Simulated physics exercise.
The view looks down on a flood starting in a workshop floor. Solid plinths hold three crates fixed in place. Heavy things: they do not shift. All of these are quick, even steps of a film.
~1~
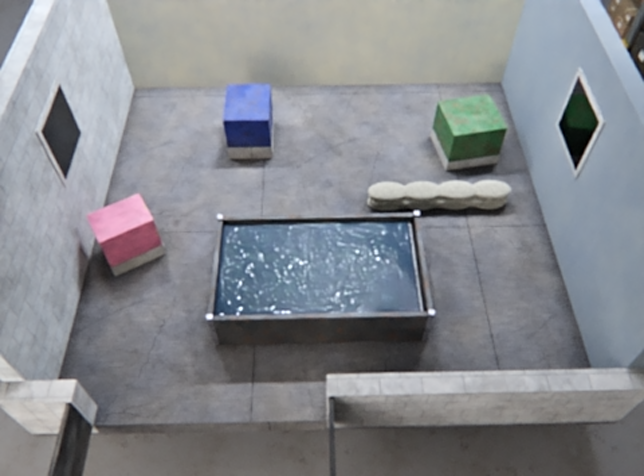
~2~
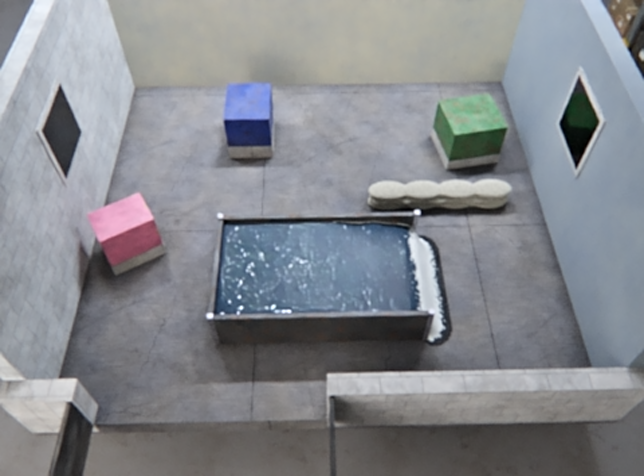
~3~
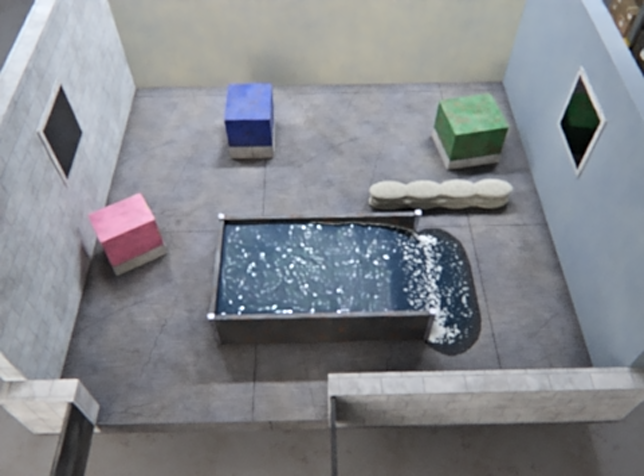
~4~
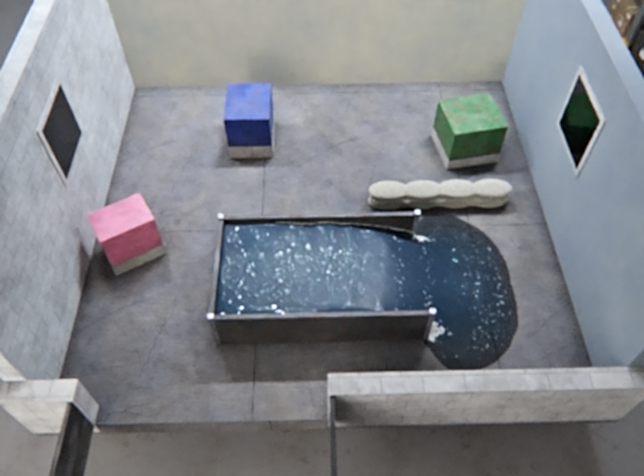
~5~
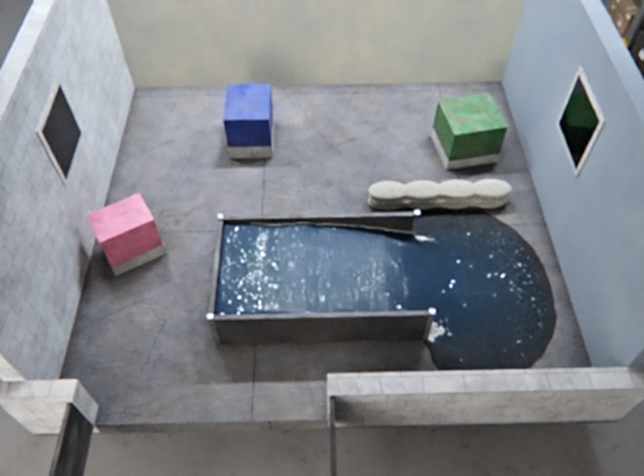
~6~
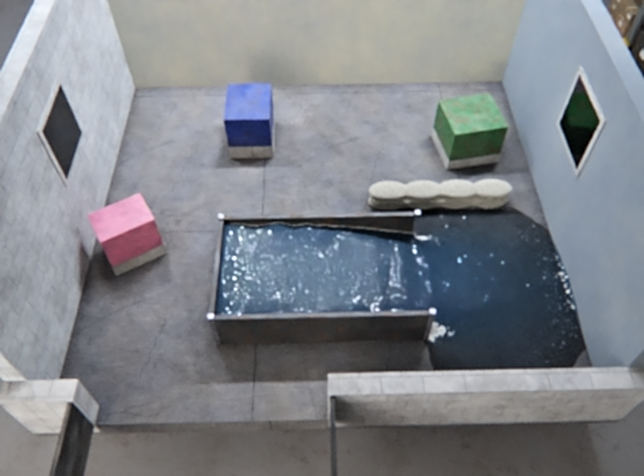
On a workshop floor with pink, blue and green blocks standing still, water poured out of the right end of a tank and spread in a widening dark pool across to the right wall.
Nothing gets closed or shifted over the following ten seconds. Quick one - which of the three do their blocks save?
In the end the green crate is left alone by the water. The blue crate is left alone by the water. The pink crate is left alone by the water.
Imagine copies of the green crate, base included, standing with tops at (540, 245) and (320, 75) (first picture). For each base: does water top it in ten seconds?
Going in order, the first does get wet and the second stays untouched.
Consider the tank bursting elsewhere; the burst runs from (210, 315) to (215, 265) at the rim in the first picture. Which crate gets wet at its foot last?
The crate marked green.
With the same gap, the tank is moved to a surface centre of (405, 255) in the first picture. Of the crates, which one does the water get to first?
Answer: The one in green.
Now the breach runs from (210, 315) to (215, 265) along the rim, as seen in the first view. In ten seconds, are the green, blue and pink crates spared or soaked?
Result: Green is left untouched, blue is left untouched, pink gets overtopped.
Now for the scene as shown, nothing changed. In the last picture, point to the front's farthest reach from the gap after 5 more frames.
I'd point to (528, 163).
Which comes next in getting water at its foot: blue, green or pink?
My answer: The green crate.
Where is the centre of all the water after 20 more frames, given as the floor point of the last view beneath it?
I'd mark it close to (451, 269).
A moment on, water covers 15 % of the floor; the green crate not reached, the blue crate not reached, the pink crate not reached.
Next, water covers 20 % of the floor; the green crate water round its plinth, the blue crate not reached, the pink crate not reached.
Then, water covers 35 % of the floor; the green crate water round its plinth, the blue crate not reached, the pink crate not reached.
Later, water covers 80 % of the floor; the green crate water round its plinth, the blue crate water round its plinth, the pink crate water round its plinth.
In the end, water covers 95 % of the floor; the green crate stayed above the water, the blue crate stayed above the water, the pink crate stayed above the water.
